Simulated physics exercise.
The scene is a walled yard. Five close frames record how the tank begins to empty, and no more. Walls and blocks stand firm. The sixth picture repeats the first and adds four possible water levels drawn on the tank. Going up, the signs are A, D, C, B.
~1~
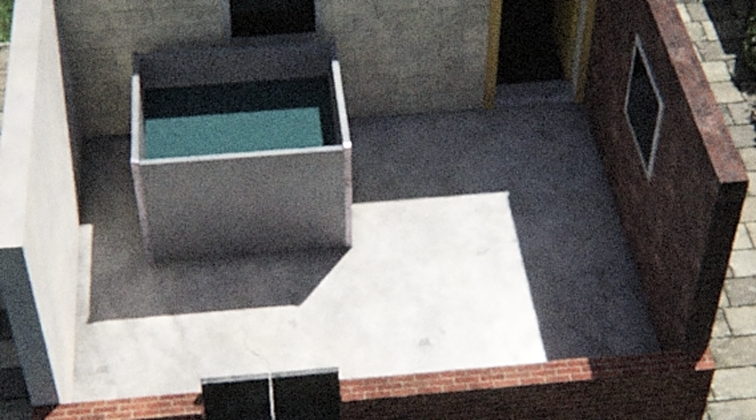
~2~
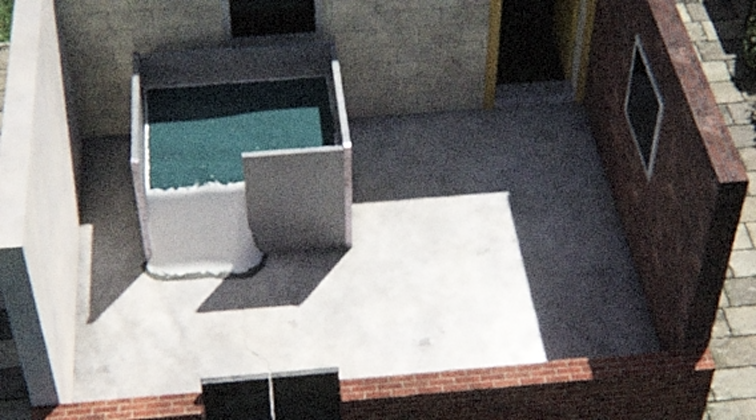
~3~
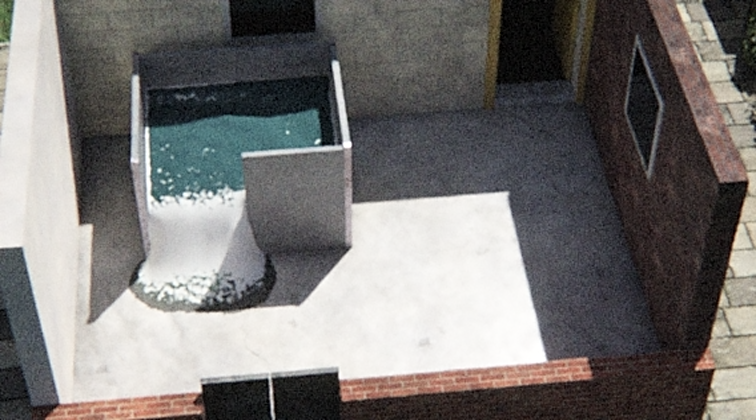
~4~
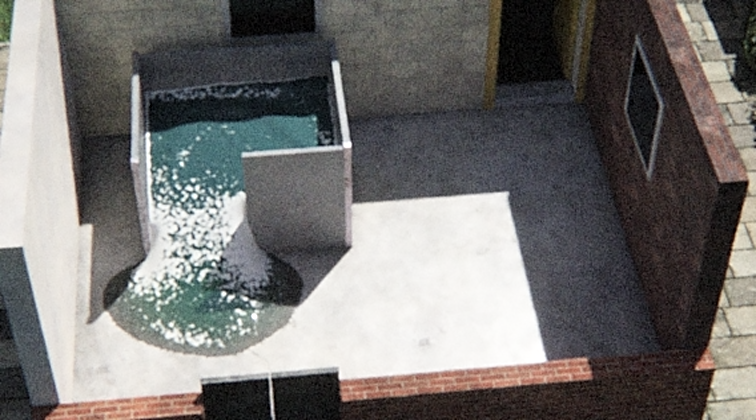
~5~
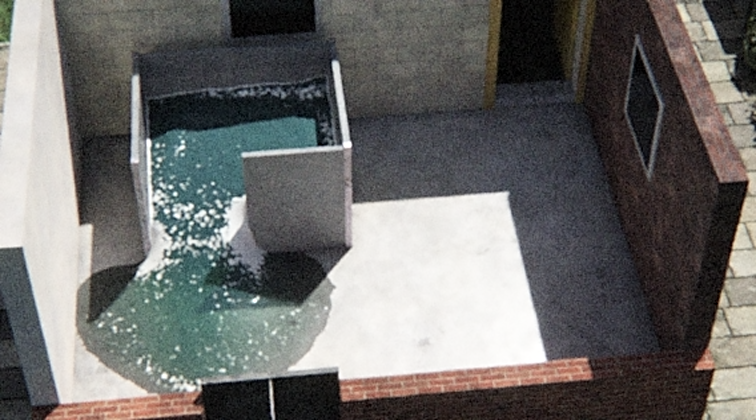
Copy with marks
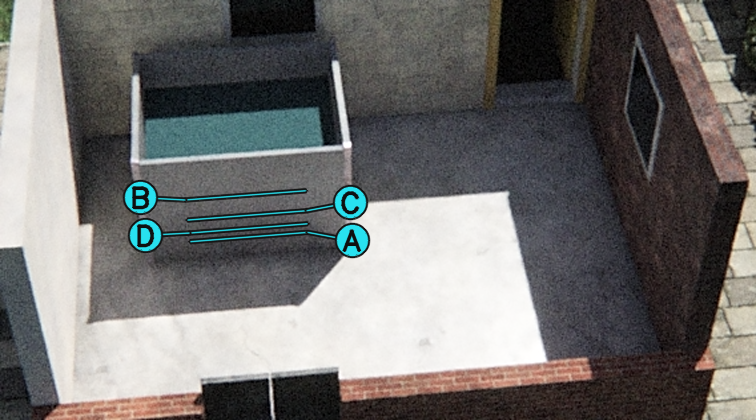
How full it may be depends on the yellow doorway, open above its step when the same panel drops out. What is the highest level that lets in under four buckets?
I would pick mark C.
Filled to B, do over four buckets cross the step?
Yes.
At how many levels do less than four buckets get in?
Three of them.
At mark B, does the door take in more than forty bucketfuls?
No, it does not.
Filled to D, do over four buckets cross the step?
No, that is safe.
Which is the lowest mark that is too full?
Here it is mark B.
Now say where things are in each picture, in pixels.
Water in the tank at rest, its middle at (241, 131); foot of the yellow doorway at (534, 104); shut gate at (270, 382), in the first picture.
Front seen at (257, 265), 2 % of the ground wet, in the second picture.
Front seen at (253, 297), 4 % of the ground wet, in the third picture.
Front seen at (224, 348), 9 % of the ground wet, in the fourth picture.
Front seen at (120, 362), 17 % of the ground wet, in the fifth picture.
On the marked copy, A at (249, 237); B at (245, 195); C at (247, 215); D at (248, 228); from the bottom up A, D, C, B.
With A, nothing gets over.
With B, about 12 bucketfuls get in.
With C, a bucket or two gets in.
With D, nothing gets over.
